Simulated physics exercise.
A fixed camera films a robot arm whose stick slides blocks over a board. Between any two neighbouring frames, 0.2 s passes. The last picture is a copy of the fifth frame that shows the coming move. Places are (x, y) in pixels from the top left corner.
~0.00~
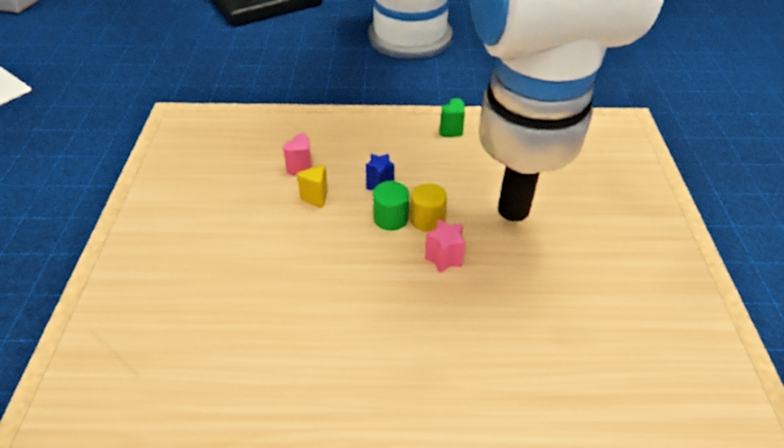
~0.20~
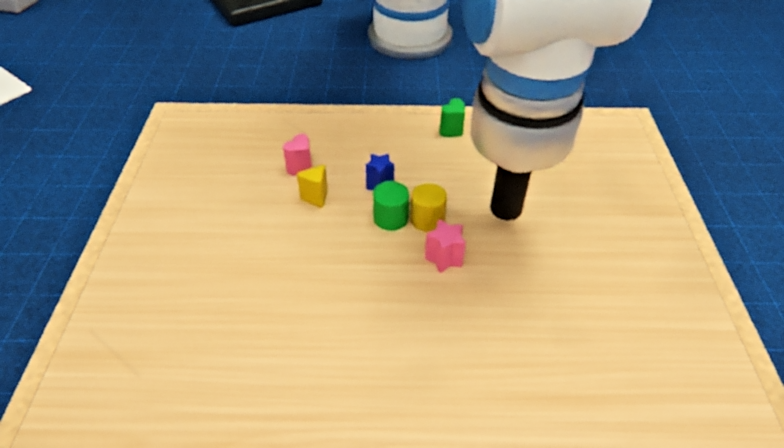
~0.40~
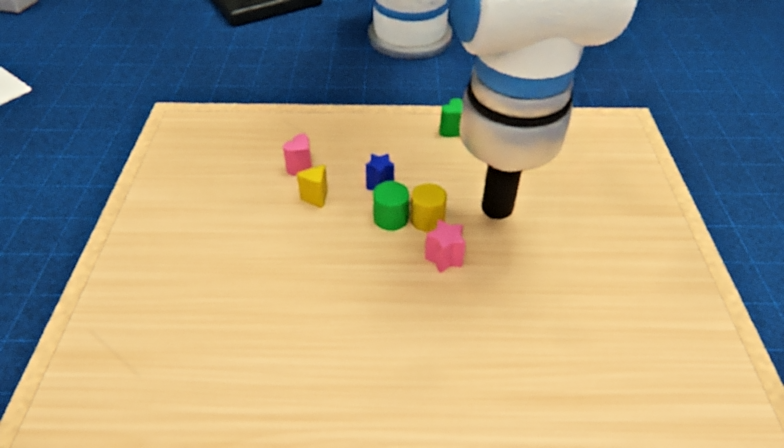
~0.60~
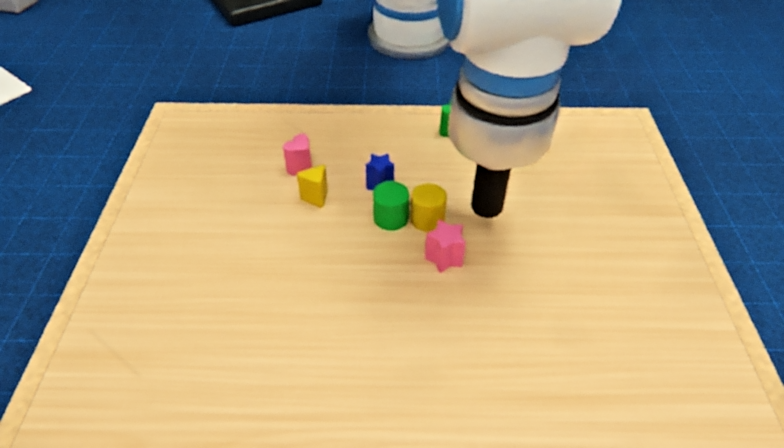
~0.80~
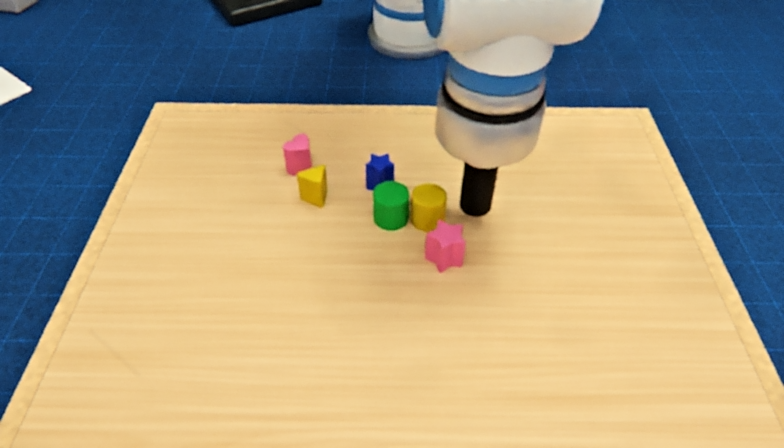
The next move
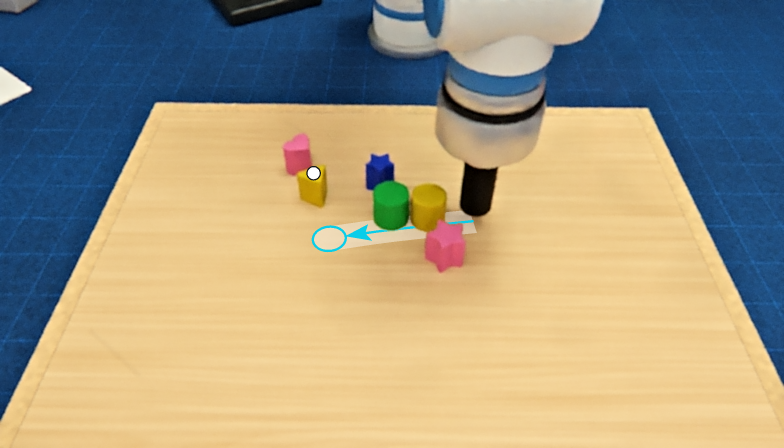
We see small colored blocks on a wooden board as a white robot arm with a black stick glides slowly left, passing in front of a green block and nearing the yellow cylinder, while the blocks stay still.
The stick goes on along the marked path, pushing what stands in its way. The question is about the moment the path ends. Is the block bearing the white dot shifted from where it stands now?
Yes, that is what happens.
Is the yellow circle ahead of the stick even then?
It seems not.
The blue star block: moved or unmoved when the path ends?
It keeps its spot.
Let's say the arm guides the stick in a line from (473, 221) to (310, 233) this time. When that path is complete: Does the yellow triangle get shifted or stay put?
Answer: Moved.
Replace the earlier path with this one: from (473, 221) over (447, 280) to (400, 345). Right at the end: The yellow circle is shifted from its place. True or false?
Verdict: False.
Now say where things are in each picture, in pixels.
Lower end of the stick at (513, 212), tops of blocks, yellow triangle at (314, 173), blue star block at (380, 161), green circle at (391, 193), yellow circle at (429, 194), pink star block at (447, 233), in the first picture.
Stick at (506, 211), blocks as before, in the second picture.
Stick at (497, 210), blocks as before, in the third picture.
Stick at (487, 208), blocks as before, in the fourth picture.
Stick at (475, 207), yellow triangle at (314, 173), blue star block at (380, 161), green circle at (391, 193), yellow circle at (429, 194), pink star block at (447, 233), in the fifth picture.
The drawn path runs straight from (473, 221) to (329, 239); the dot is on the yellow triangle.
On the path given first. One third of the way, stick at (426, 212); green circle at (359, 188); yellow circle at (395, 192).
Two thirds of the way, stick at (378, 217); yellow triangle at (303, 171), turned 15° clockwise; green circle at (330, 176); yellow circle at (363, 185).
At the end, stick at (328, 224); yellow triangle at (300, 171); blue star block not moved; green circle at (328, 172); yellow circle at (358, 184); pink star block not moved.
